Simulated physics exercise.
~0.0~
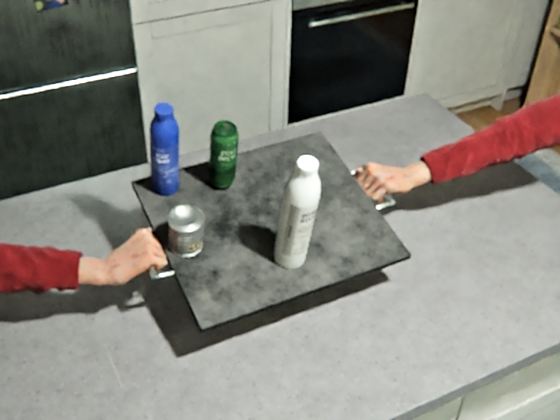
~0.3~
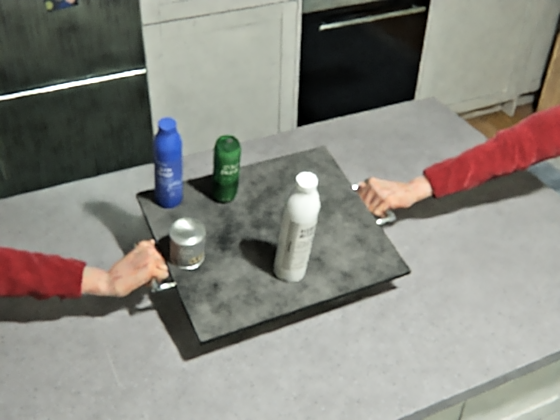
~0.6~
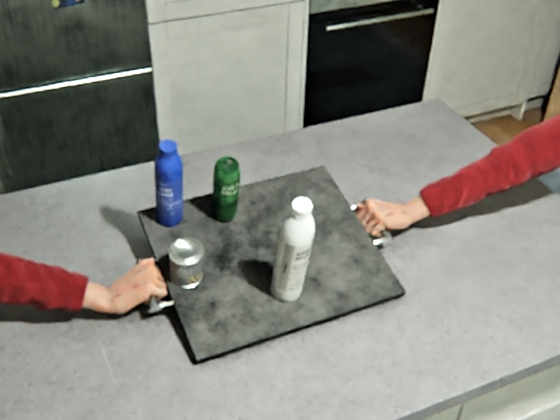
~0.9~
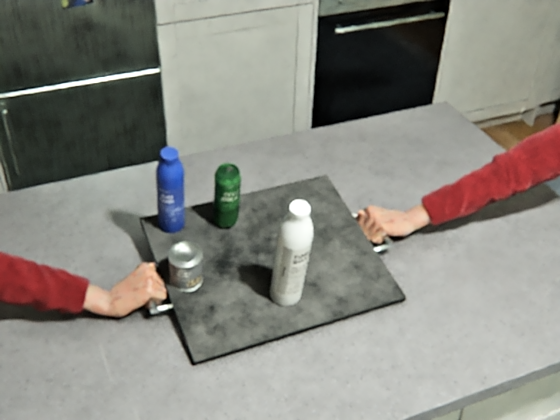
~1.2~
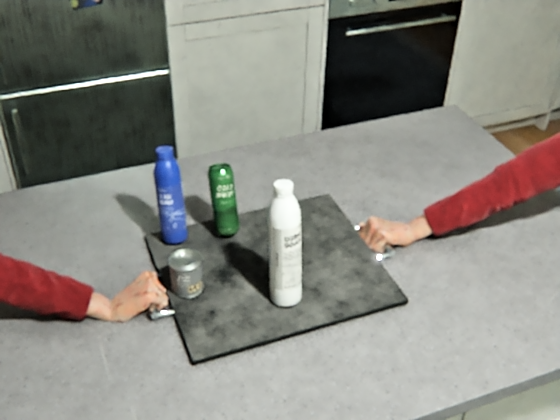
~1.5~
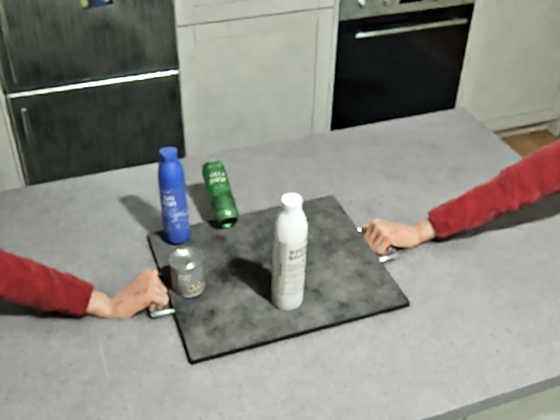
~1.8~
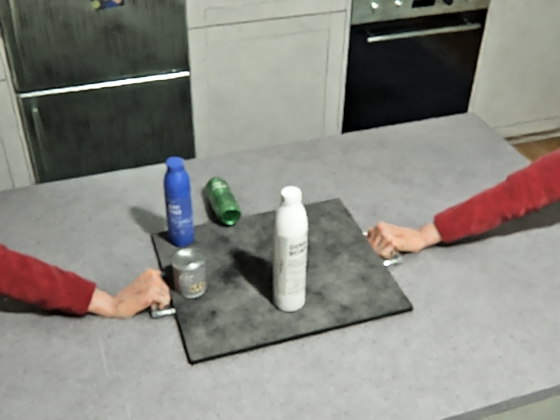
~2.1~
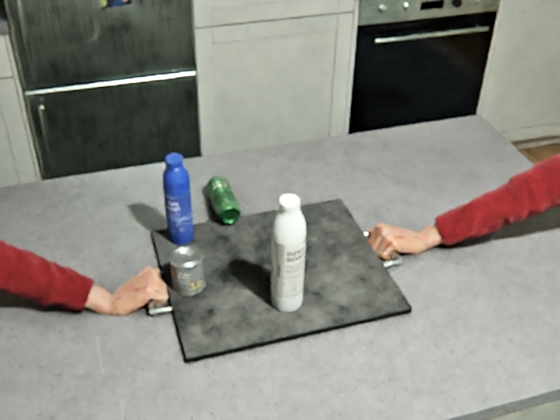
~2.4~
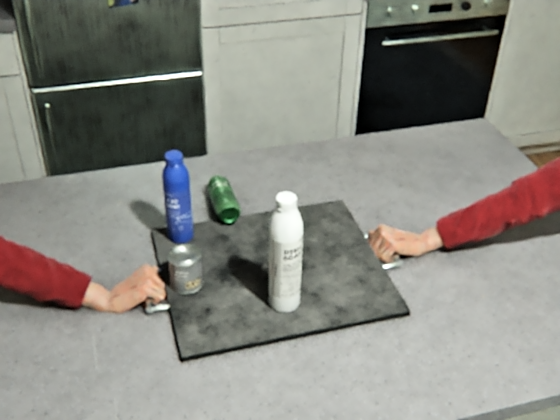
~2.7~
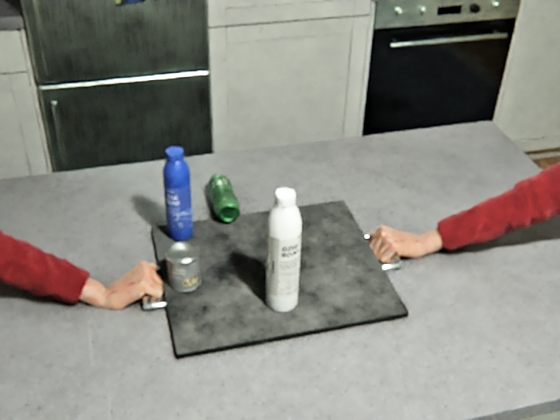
Two hands lower a dark tray onto the counter, and the green can topples off it.
